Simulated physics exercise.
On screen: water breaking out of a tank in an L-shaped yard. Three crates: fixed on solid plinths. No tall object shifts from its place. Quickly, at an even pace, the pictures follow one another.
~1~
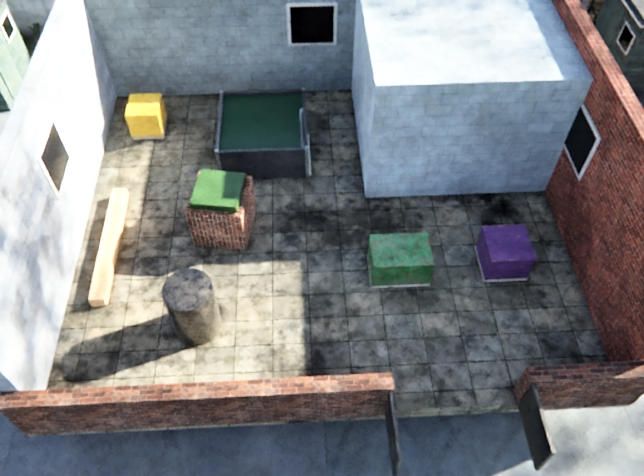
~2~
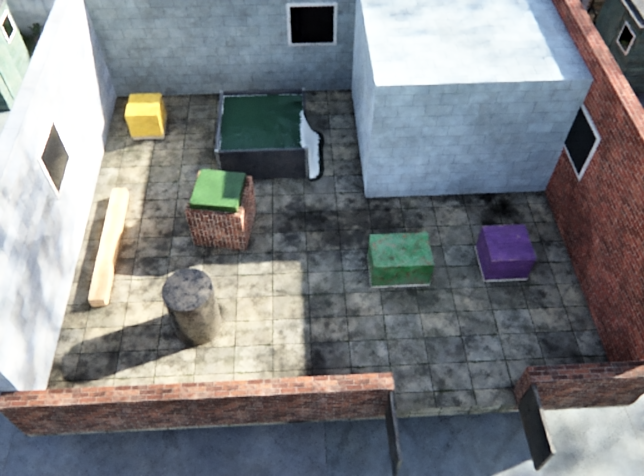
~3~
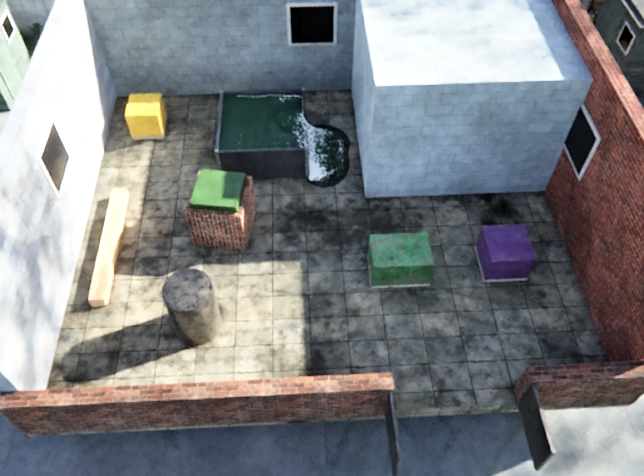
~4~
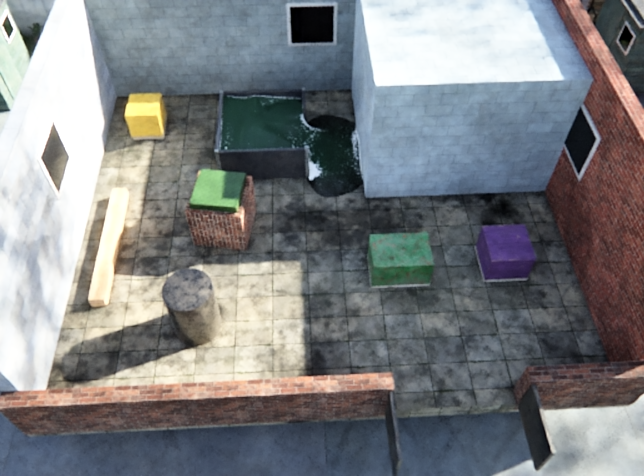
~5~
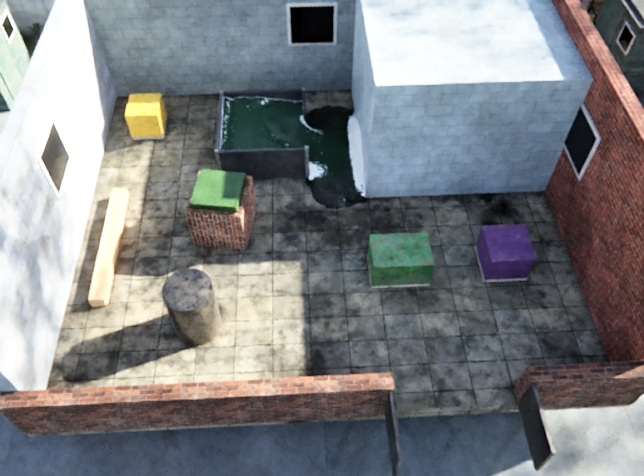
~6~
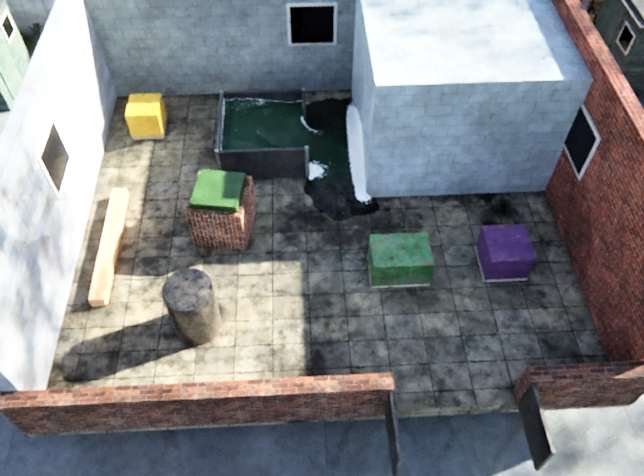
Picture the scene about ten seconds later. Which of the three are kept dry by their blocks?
The green crate ends up wet; the purple crate ends up wet; the yellow crate ends up wet.
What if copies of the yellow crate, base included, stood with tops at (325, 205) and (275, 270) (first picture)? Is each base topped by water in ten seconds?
Crate by crate: Gets flooded; is not reached.
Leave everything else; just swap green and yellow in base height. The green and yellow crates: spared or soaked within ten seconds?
Green is reached, yellow is reached.
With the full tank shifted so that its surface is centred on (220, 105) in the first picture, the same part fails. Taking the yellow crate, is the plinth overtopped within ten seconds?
I reckon the yellow crate is unharmed.
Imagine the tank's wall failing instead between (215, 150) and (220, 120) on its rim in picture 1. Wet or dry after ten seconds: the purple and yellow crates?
I expect purple remains untouched while yellow goes wet.
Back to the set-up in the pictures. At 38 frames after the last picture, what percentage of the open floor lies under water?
That's roughly 75 per cent.
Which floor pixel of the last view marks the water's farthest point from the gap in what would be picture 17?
Somewhere close to (370, 373).
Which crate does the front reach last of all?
I'd name the yellow crate.
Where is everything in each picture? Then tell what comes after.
Still water in the tank at (263, 122), in the first picture.
The front is at (315, 133), out from the gap at (305, 145), in the second picture.
The front is at (341, 134), out from the gap at (305, 146), in the third picture.
The front is at (361, 180), out from the gap at (305, 147), in the fourth picture.
The front is at (363, 198), out from the gap at (305, 148), in the fifth picture.
Water pours out at (305, 148) and has run to (351, 101), in the sixth picture.
A moment on, water covers 10 % of the floor; the green crate water round its plinth, the purple crate not reached, the yellow crate not reached.
Next, water covers 30 % of the floor; the green crate water round its plinth, the purple crate water round its plinth, the yellow crate not reached.
Then, water covers 50 % of the floor; the green crate water round its plinth, the purple crate water round its plinth, the yellow crate water round its plinth.
Later, water covers 75 % of the floor; the green crate water round its plinth, the purple crate water round its plinth, the yellow crate water round its plinth.
In the end, water covers 95 % of the floor; the green crate was topped, the purple crate was topped, the yellow crate was topped.
